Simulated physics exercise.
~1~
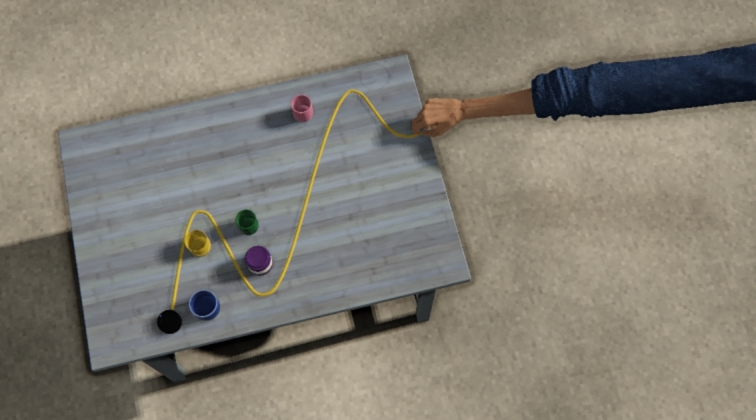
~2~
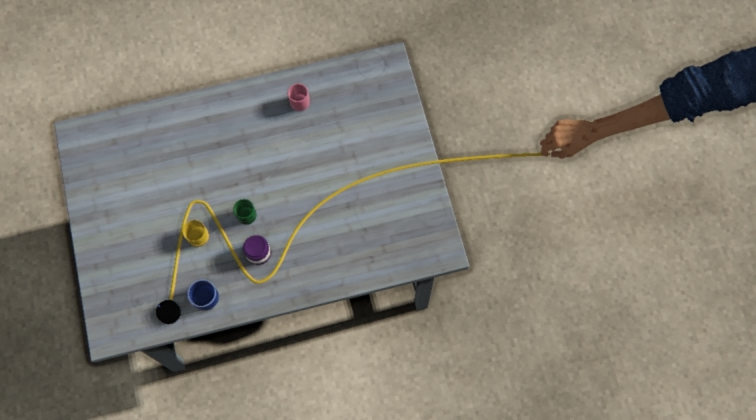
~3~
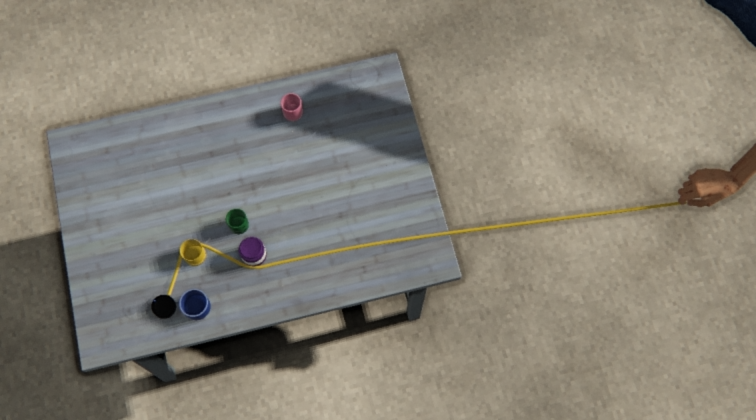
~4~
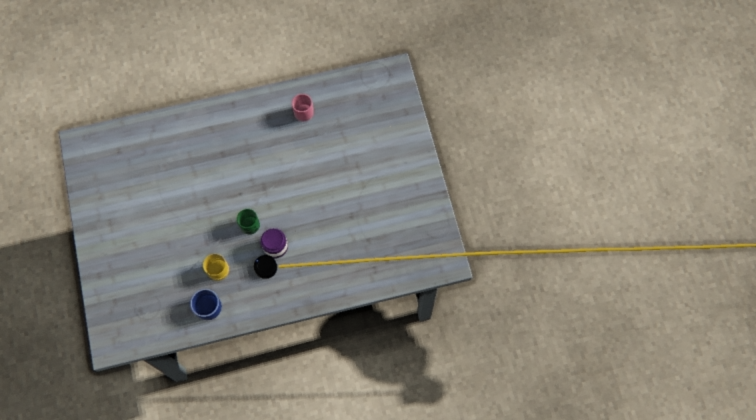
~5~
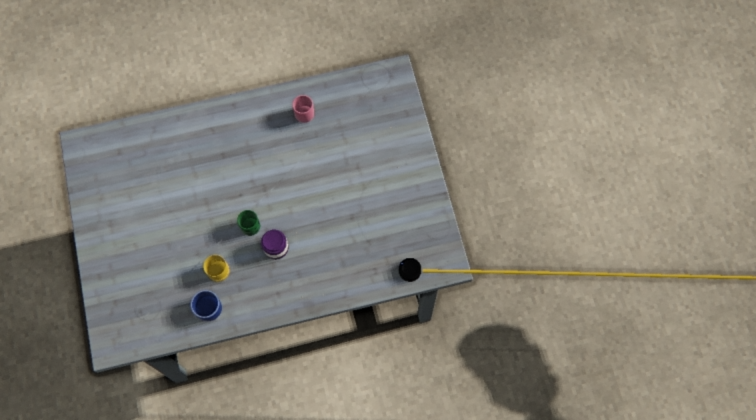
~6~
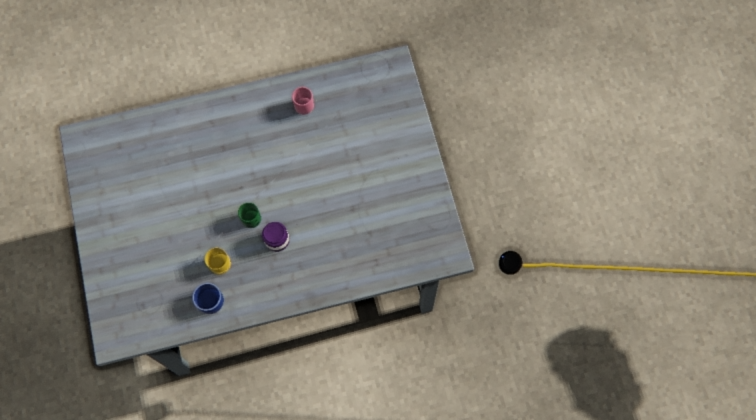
In the video, a hand pulls a yellow cord to the right, tightening it around a yellow cup and a purple jar, nudging both slightly, before the attached round black object slides across the wooden table and off its right edge, while green, blue and pink mugs stay in place.
